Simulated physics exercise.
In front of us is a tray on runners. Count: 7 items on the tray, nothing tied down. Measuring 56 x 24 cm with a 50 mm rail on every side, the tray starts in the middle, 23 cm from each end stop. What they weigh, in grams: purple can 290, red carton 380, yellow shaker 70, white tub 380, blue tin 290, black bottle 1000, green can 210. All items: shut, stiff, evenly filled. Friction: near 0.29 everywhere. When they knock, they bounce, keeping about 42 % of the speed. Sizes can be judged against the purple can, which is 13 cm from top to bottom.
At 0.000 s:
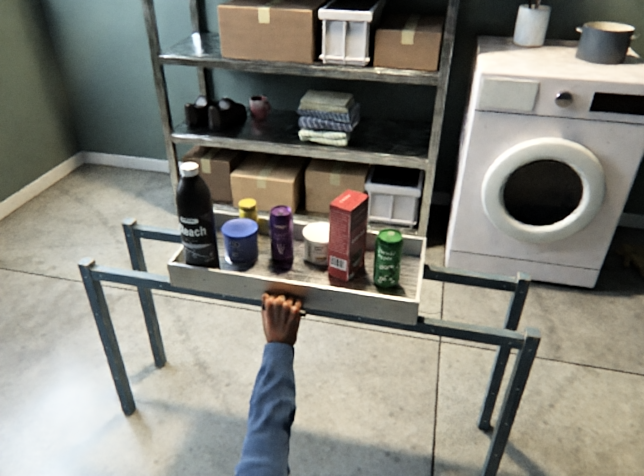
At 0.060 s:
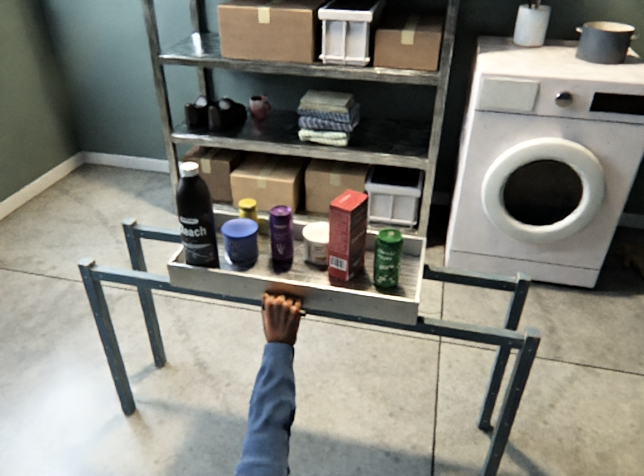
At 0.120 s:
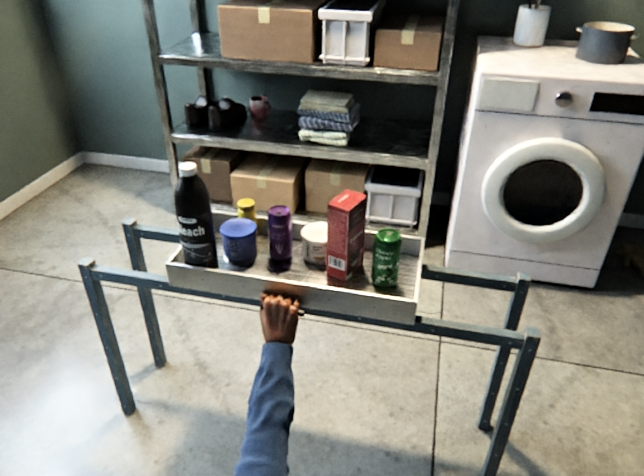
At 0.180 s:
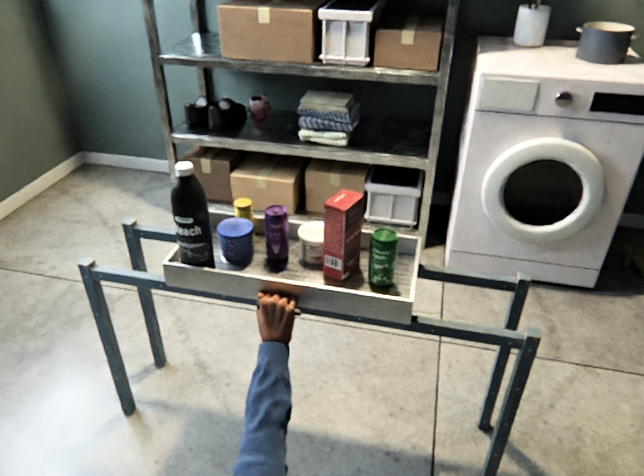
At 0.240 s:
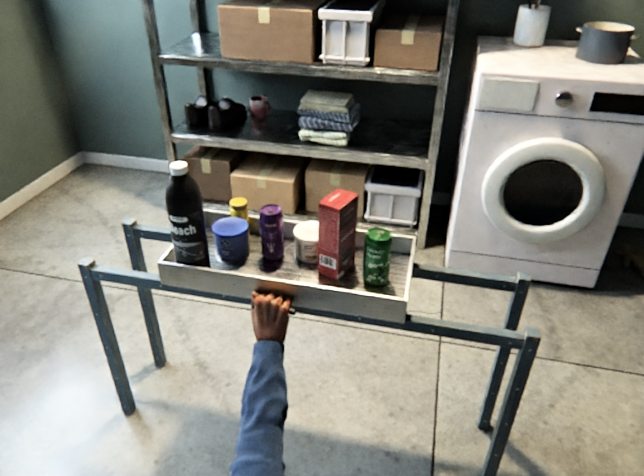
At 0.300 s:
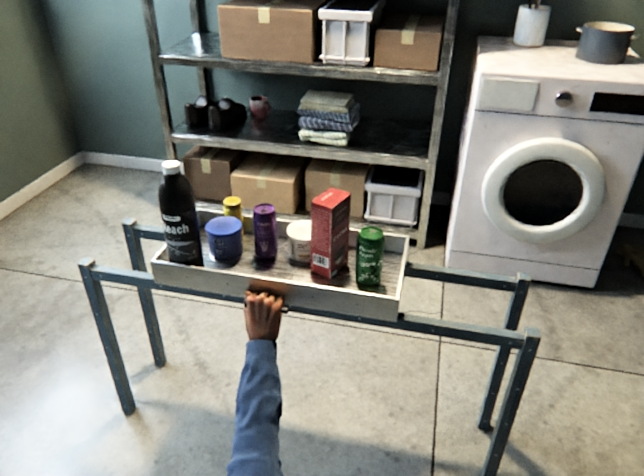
At the start, a hand grips the front of a shallow tray resting midway along blue rails, holding a black bottle, a red carton, and several cans and tubs. The tray barely moves at first, then the hand slides it slightly left, with the items still standing upright.
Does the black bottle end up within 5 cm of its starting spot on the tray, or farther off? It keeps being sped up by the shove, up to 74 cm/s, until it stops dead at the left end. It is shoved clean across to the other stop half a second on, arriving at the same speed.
It has been relocated.
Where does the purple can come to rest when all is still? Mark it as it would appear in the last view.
Roughly at (375, 247) in the last picture.
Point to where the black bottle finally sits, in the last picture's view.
Around pixel (405, 290).
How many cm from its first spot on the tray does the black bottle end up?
Net distance near 27 cm.
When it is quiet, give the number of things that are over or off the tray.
The count comes out at 1.
Around 0.70 s, tray 23 cm left; black bottle at 4° to upright near (97, 208); red carton shifted 3 cm; green can shifted 3 cm.
Around 1.50 s, tray 20 cm left; black bottle at 7° to upright near (109, 209); red carton shifted 9 cm; green can shifted 9 cm.
Around 2.50 s, tray 23 cm right; black bottle at 6° to upright near (318, 238); red carton shifted 3 cm; yellow shaker shifted 3 cm.
Around 2.60 s, tray 23 cm right; black bottle at 16° to upright near (333, 239).
Finally (3.5 s), on their side or leaning hard on the tray, black bottle; the other 6 still in place (within 5 cm). Final places as that camera would see them, black bottle near (405, 290).
